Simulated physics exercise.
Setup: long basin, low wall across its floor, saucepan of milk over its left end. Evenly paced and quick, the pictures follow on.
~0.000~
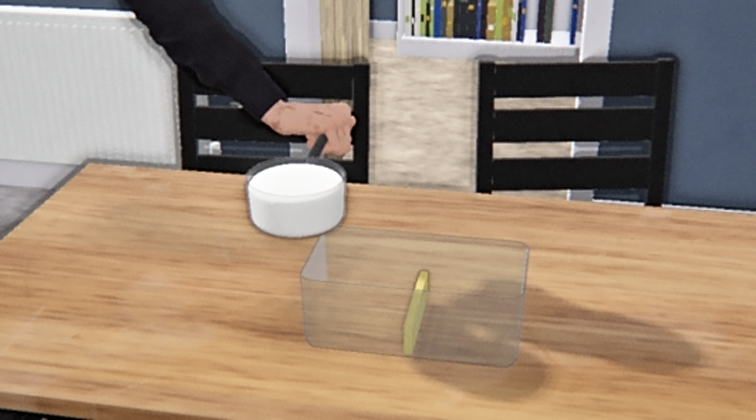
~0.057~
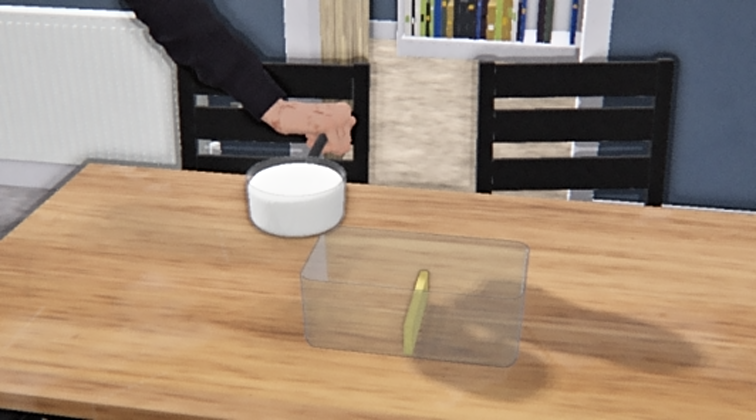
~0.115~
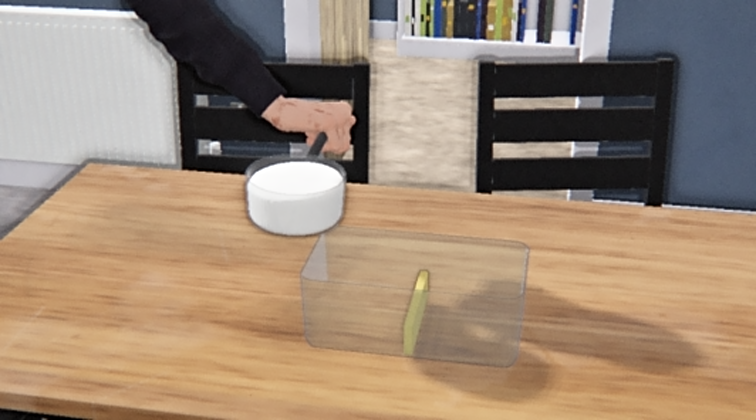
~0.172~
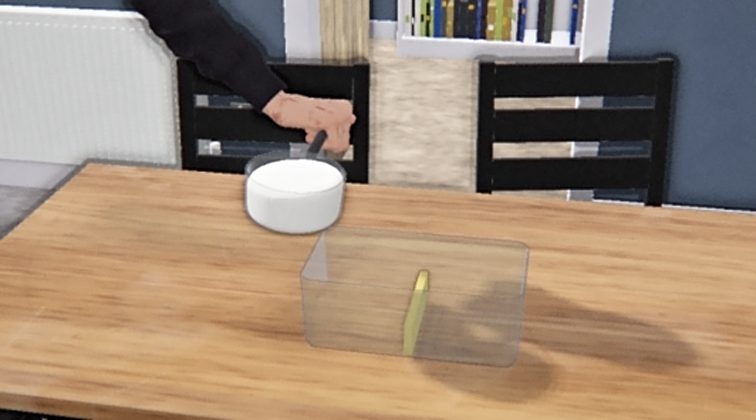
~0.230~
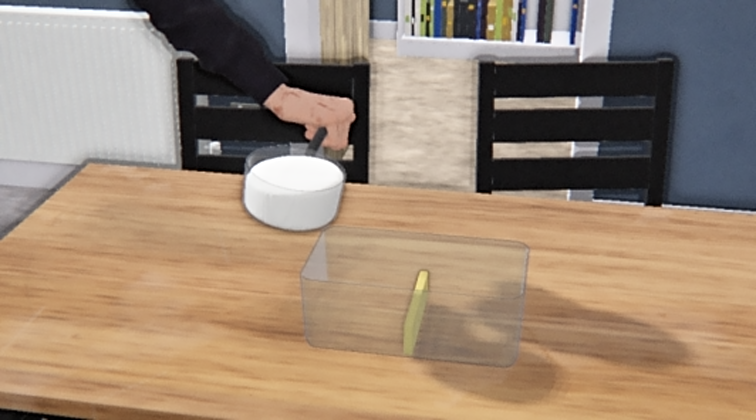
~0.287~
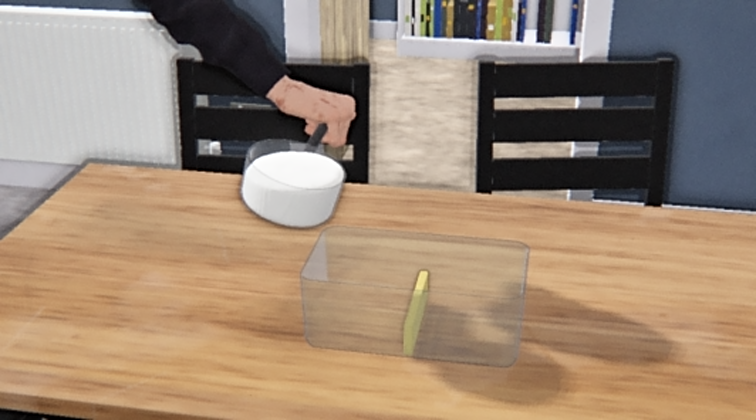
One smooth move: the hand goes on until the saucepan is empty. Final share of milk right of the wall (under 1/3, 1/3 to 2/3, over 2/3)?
1/3 to 2/3.
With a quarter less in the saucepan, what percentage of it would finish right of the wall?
Estimate: Around 40 per cent.
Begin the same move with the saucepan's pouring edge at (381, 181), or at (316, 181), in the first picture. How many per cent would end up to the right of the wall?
It would come to near 90 per cent, and then near 5 per cent.
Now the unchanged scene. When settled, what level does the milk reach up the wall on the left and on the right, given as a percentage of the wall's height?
On the left it sits near 30, while on the right it sits near 40.
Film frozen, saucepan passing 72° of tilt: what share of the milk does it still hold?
Around 45 percent remains.
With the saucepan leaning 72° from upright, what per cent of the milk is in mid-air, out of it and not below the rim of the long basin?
I'd put it at roughly 35 percent of it.
A moment on, the saucepan is tipped part way and 46 per cent is still to pour, 16 is left of the wall and 0 right of it.
Next, the saucepan is tipped right over and 6 per cent is still to pour, 30 is left of the wall and 52 right of it.
Then the saucepan is tipped right over and 0 per cent is still to pour, 45 is left of the wall and 53 right of it.
Later the saucepan is tipped right over and 0 per cent is still to pour, 45 is left of the wall and 54 right of it.
Finally, 45 per cent lies left of the wall, 54 right of it and 1 outside.
